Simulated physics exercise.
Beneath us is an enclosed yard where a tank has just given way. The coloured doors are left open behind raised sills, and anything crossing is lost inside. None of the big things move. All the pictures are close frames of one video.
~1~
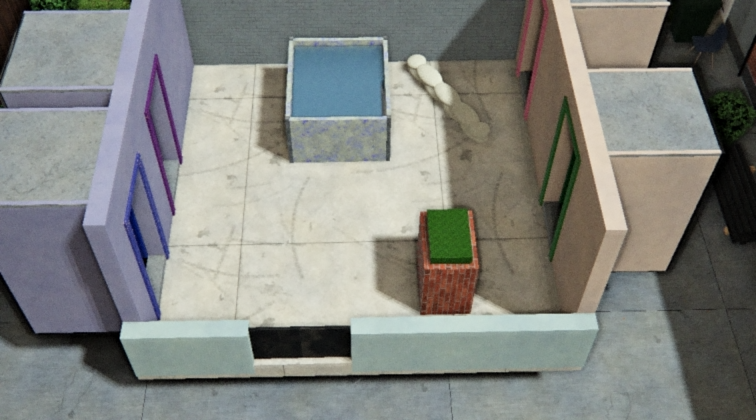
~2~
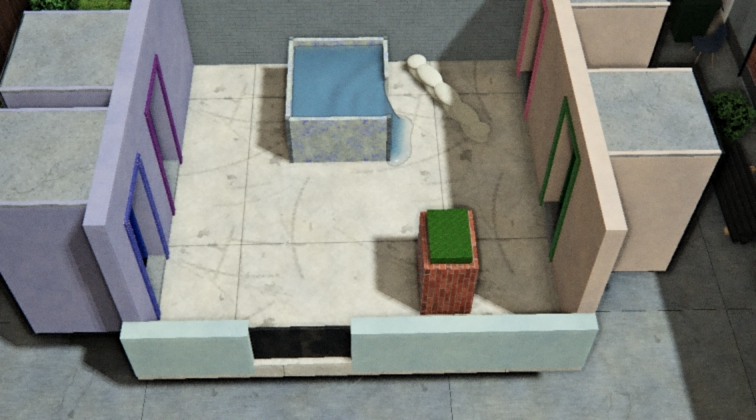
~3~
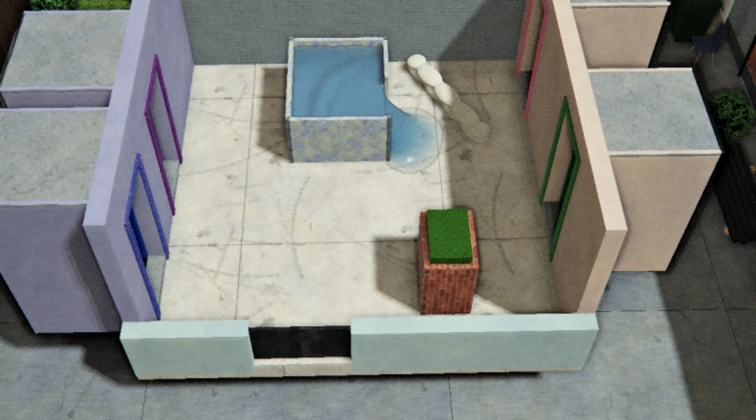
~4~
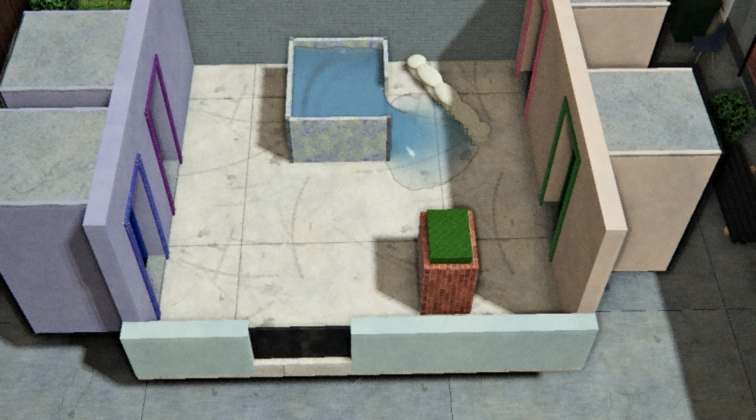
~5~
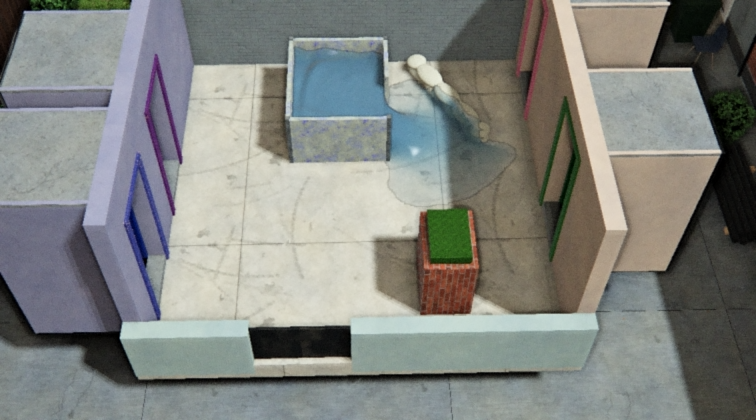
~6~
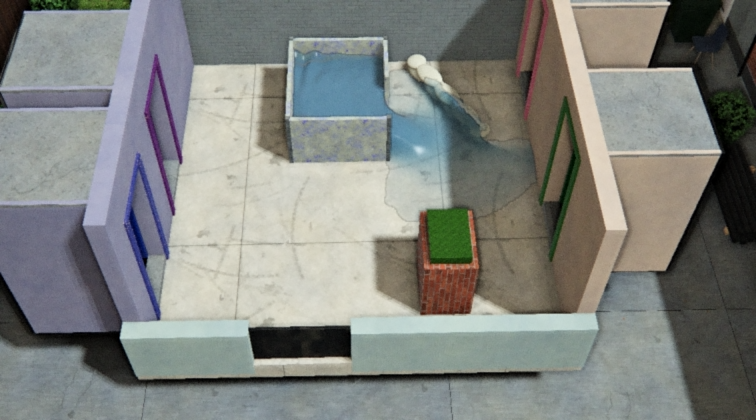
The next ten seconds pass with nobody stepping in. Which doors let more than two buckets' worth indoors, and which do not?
The blue door does not; the green door lets more through; the purple door does not; the pink door does not.
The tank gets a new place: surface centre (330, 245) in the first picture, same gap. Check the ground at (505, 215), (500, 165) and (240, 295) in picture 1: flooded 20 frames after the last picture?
The first spot ends up sodden, the second sodden and the third left untouched.
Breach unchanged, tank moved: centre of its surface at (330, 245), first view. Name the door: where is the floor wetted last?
The one you want is the purple one.
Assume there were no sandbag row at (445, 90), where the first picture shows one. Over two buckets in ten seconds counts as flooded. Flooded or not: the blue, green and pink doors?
In short: The blue one keeps below it, the green one lets more in, the pink one goes over.
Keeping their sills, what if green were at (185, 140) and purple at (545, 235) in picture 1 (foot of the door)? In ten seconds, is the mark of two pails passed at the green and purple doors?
So the green one keeps within it while the purple one runs past it.
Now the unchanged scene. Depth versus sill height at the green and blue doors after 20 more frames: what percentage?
Some 130 percent and then some 0 percent.
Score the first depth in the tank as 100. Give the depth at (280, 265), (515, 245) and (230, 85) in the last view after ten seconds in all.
8, 10, 6 %.
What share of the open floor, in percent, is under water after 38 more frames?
I'd estimate some 80 per cent.
A moment on, water covers 30 % of the floor; the blue door not reached, the green door under two buckets in, the purple door not reached, the pink door wet at the sill, nothing in.
Next, water covers 35 % of the floor; the blue door not reached, the green door over two buckets in, the purple door not reached, the pink door wet at the sill, nothing in.
Then, water covers 55 % of the floor; the blue door not reached, the green door over two buckets in, the purple door not reached, the pink door wet at the sill, nothing in.
Later, water covers 80 % of the floor; the blue door under two buckets in, the green door over two buckets in, the purple door wet at the sill, nothing in, the pink door wet at the sill, nothing in.
In the end, water covers 95 % of the floor; the blue door under two buckets in, the green door far over two buckets in, the purple door wet at the sill, nothing in, the pink door wet at the sill, nothing in.
